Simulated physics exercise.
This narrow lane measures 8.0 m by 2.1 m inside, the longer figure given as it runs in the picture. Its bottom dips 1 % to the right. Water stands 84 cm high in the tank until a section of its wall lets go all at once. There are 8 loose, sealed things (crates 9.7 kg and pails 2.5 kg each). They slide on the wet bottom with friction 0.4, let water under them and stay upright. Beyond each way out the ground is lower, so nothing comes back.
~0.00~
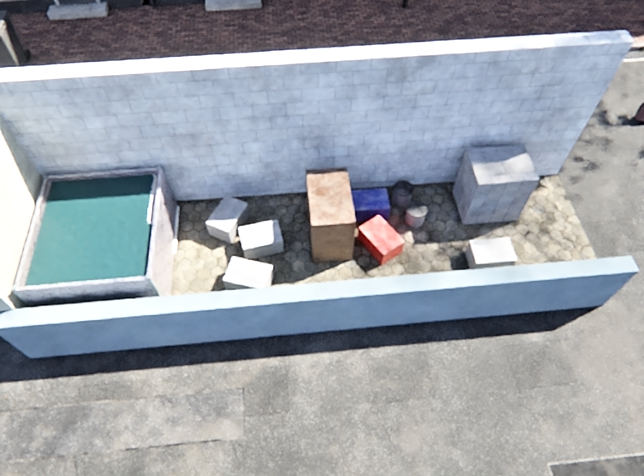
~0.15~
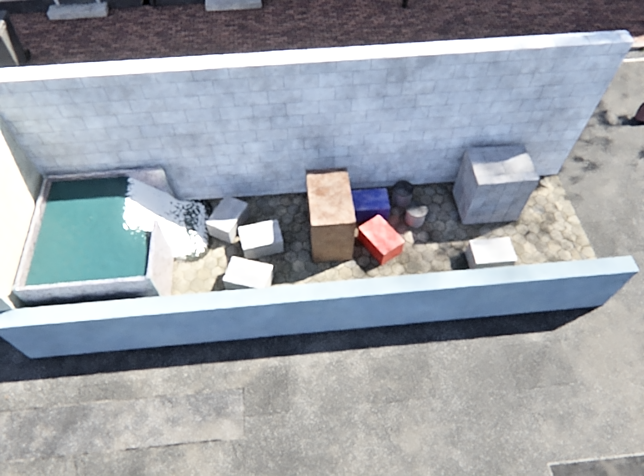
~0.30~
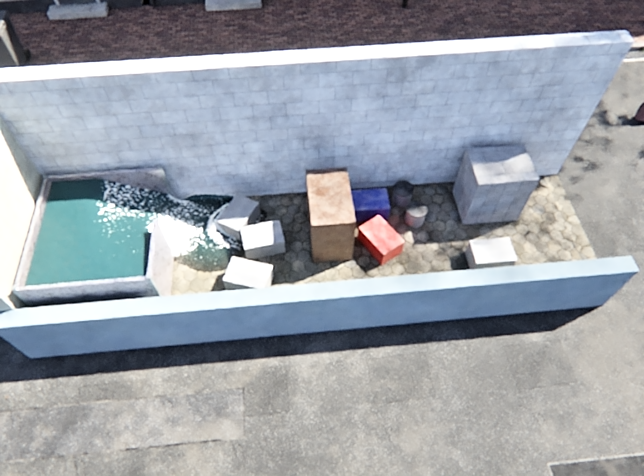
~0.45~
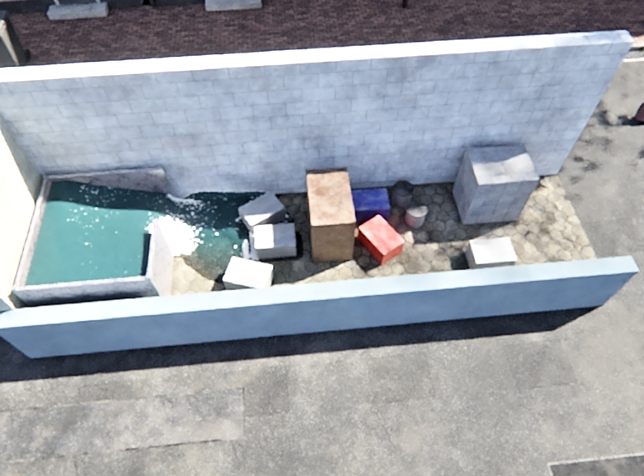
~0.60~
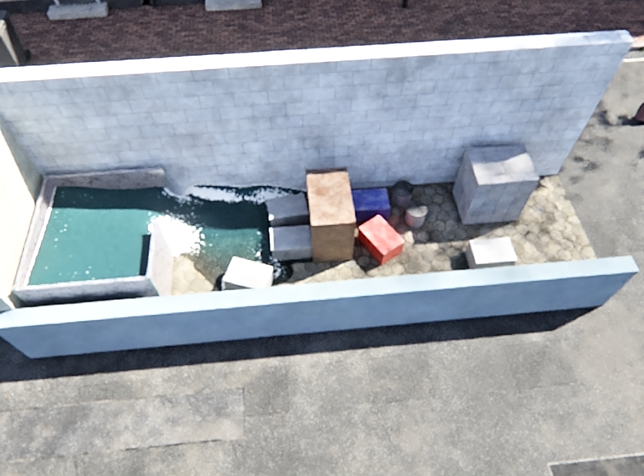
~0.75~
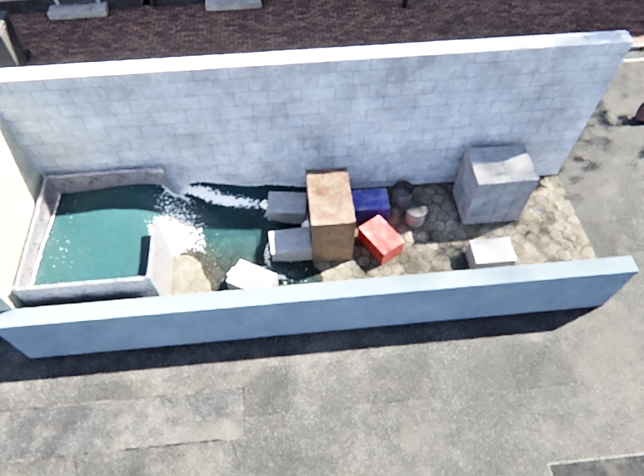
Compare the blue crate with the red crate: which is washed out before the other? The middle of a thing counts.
First out is the blue one.
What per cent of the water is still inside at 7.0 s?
About 70 per cent.
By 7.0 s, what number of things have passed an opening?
I count 4.
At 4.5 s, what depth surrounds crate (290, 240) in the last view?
About 15 cm.
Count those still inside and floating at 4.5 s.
I count 4.
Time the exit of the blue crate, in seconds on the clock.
Near 3.5 s.
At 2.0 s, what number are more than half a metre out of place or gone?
I count 5.
After 2.0 s the blue crate is near (442, 233), 1.2 m from its start, afloat; the red crate is near (381, 235), 0.0 m from its start, aground; 0 of 8 are out; 5 afloat.
After 4.5 s the blue crate has gone out (at 3.7 s); the red crate is near (403, 230), 0.3 m from its start, afloat; 4 of 8 are out; 4 afloat.
After 7.0 s the blue crate has gone out (at 3.7 s); the red crate is near (422, 195), 1.0 m from its start, afloat; 4 of 8 are out; 4 afloat.
After 10.0 s the blue crate has gone out (at 3.7 s); the red crate is near (514, 251), 1.9 m from its start, afloat; 4 of 8 are out; 4 afloat.
